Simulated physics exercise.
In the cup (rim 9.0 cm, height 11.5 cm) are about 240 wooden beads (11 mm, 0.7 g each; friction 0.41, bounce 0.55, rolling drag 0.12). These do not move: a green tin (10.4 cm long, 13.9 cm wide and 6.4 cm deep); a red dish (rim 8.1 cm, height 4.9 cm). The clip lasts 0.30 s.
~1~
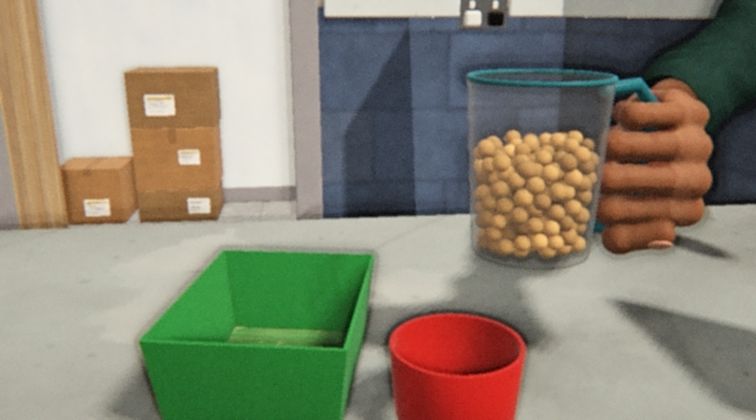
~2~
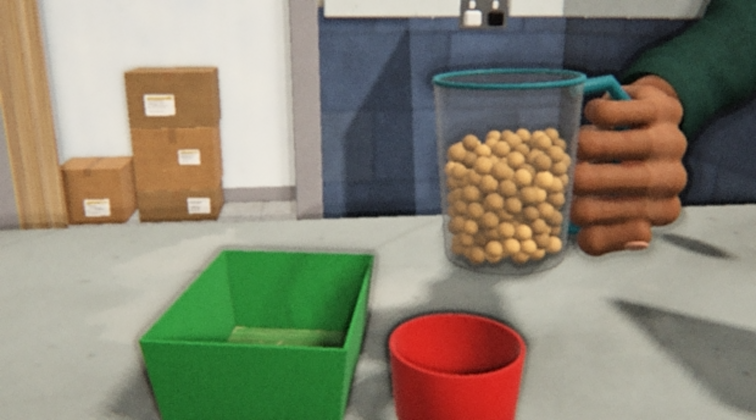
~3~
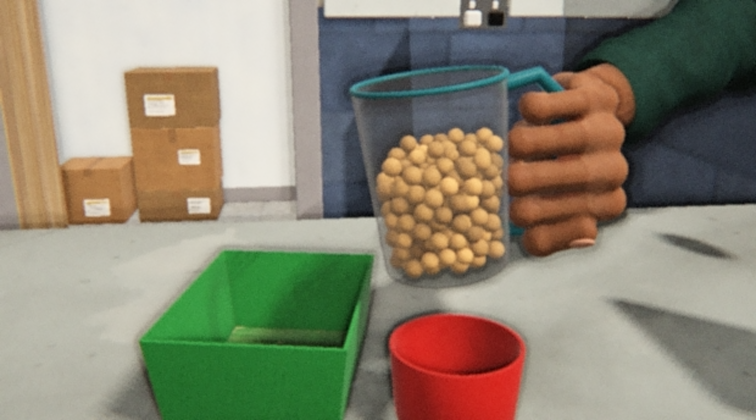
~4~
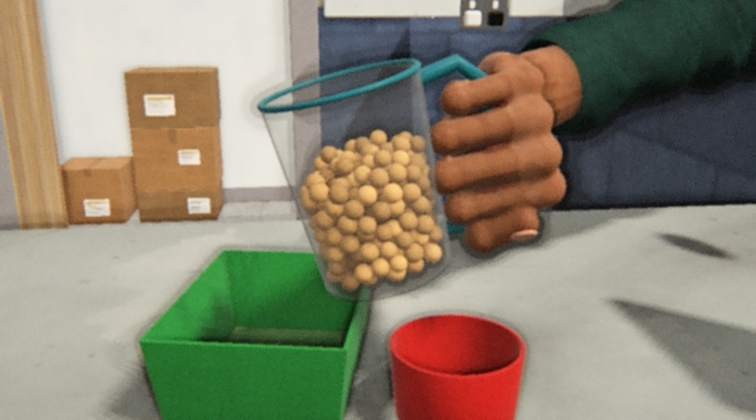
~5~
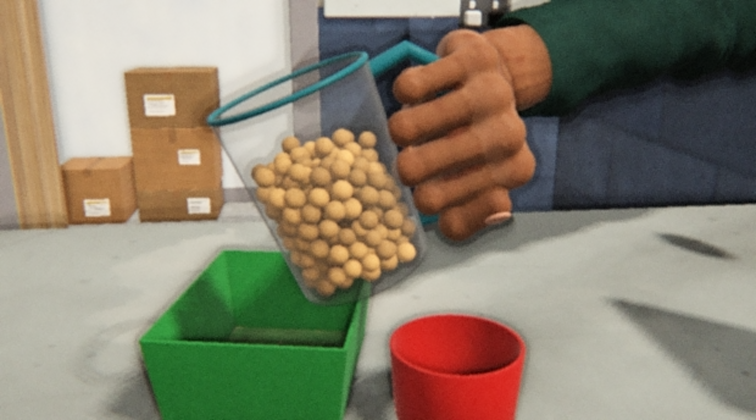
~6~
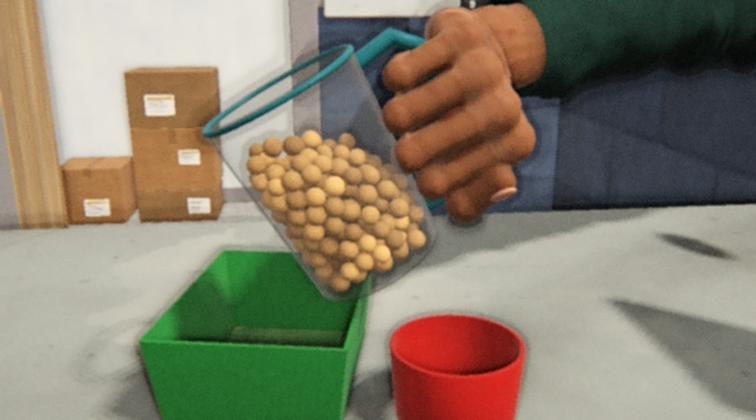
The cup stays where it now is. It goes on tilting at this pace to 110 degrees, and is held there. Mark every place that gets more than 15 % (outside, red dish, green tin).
Outside everything: Above; in the red dish: Below; in the green tin: Above.
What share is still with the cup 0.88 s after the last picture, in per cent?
Some 50 per cent of the load.
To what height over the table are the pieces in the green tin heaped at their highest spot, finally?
Some 4.0 cm.
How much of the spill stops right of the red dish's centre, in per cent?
About 0 per cent.
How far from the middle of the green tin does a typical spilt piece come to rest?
About 20 cm.
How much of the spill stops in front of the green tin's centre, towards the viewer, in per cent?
Roughly 90 per cent.
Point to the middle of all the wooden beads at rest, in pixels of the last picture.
Around (225, 401).
Then, 0.26 s after the last picture, tilt 60 degrees; cup 100 %; middle of all pieces near (357, 183).
Then, 0.48 s after the last picture, tilt 87 degrees; cup 100 %; middle of all pieces near (358, 158).
Then, 0.69 s after the last picture, tilt 109 degrees; green tin 5 %, cup 90 %, in the air 5 %; middle of all pieces near (323, 169).
Then, 0.88 s after the last picture, tilt 110 degrees; outside 10 %, green tin 25 %, cup 50 %, in the air 15 %; middle of all pieces near (254, 261).
In the end, red dish 0 %, outside 35 %, green tin 65 %, cup 0 %.
